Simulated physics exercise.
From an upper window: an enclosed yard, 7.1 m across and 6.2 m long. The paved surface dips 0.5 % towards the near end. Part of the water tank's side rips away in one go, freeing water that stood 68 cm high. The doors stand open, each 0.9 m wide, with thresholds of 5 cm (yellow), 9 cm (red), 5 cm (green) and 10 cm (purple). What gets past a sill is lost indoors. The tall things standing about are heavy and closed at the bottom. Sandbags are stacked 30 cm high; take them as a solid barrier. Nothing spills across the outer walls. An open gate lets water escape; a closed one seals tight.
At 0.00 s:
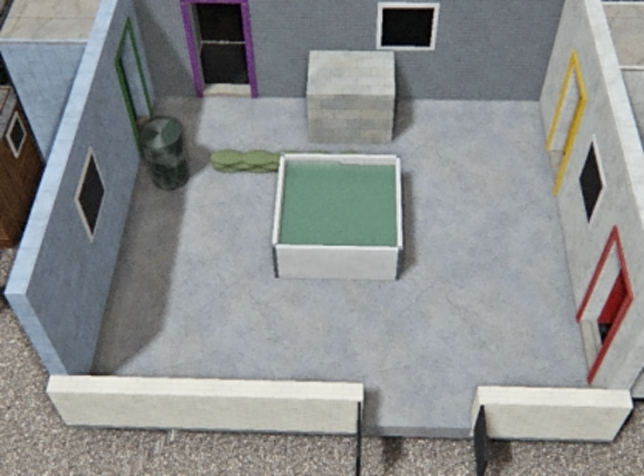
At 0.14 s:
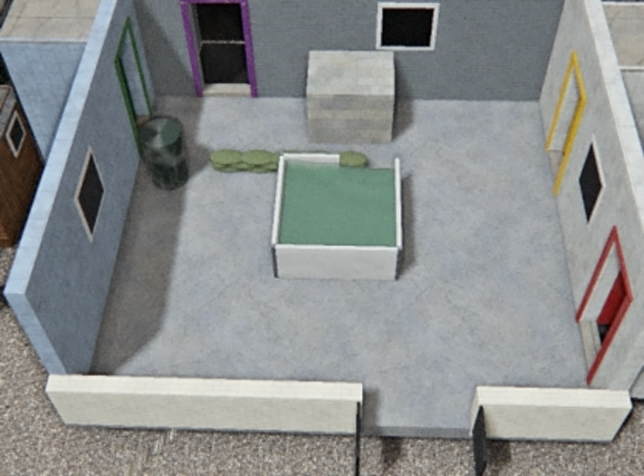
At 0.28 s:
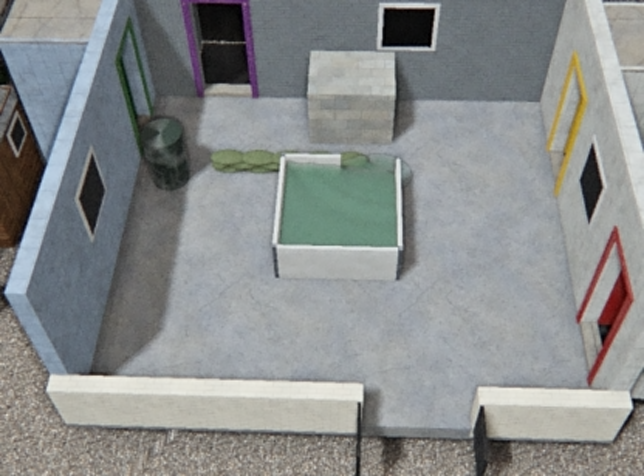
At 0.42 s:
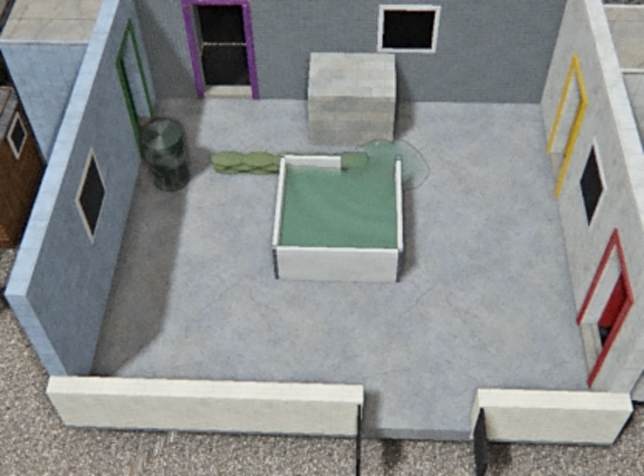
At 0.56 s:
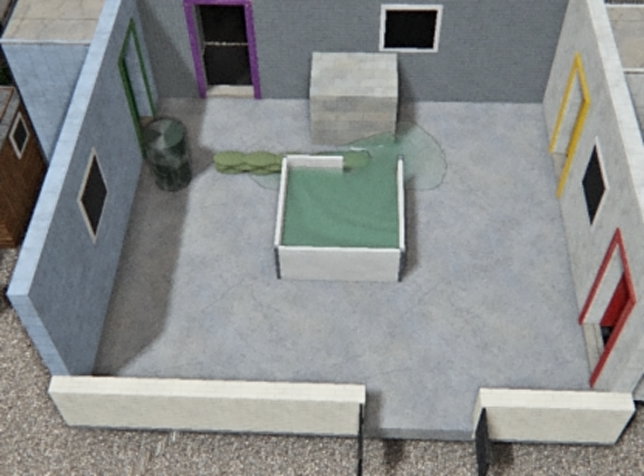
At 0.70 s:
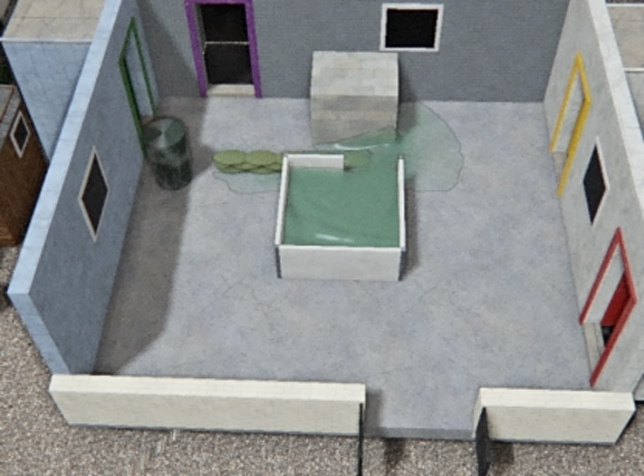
Greenish water poured out through a gap in the far side of the white-walled tank and spread in a thin sheet across the grey yard, around the pale block and back past the low green sandbags.
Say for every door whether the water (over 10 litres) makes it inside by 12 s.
Door by door: At the yellow door it goes over the limit; at the red door it does not reach the limit; at the green door it goes over the limit; at the purple door it stays under the limit.
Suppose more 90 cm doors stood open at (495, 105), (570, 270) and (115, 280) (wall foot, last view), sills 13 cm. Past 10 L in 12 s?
In turn: Past it, under, under.
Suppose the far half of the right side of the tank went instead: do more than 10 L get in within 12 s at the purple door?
Against that limit: Purple not over.
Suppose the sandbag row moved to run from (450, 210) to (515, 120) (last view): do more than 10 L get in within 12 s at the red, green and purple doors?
Against that limit: Red not over, green above, purple below.
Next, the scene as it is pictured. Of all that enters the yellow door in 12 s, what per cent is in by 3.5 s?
Some 15 per cent by then.
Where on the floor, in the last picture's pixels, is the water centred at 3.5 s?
Near (367, 189).
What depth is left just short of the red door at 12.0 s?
About 6.5 cm.
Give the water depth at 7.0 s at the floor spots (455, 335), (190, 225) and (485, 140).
Roughly 2, 3 and 7 cm, in turn.
After 1.4 s water covers 20 % of the floor and is deepest (50 cm) near (361, 177); yellow door not reached, red door not reached, green door not reached, purple door not reached.
After 2.2 s water covers 30 % of the floor and is deepest (40 cm) near (542, 114); yellow door 5 cm at the sill, 0 L in, red door not reached, green door not reached, purple door not reached.
After 3.5 s water covers 45 % of the floor and is deepest (30 cm) near (361, 177); yellow door 10 cm at the sill, 18 L in, red door not reached, green door 11 cm at the sill, 33 L in, purple door 3 cm at the sill, 0 L in.
After 7.0 s water covers 80 % of the floor and is deepest (16 cm) near (361, 177); yellow door 9 cm at the sill, 70 L in, red door 3 cm at the sill, 0 L in, green door 7 cm at the sill, 72 L in, purple door 5 cm at the sill, 0 L in.
After 12.0 s water covers 95 % of the floor and is deepest (9 cm) near (361, 177); yellow door 7 cm at the sill, 112 L in, red door 7 cm at the sill, 0 L in, green door 5 cm at the sill, 75 L in, purple door 5 cm at the sill, 0 L in.
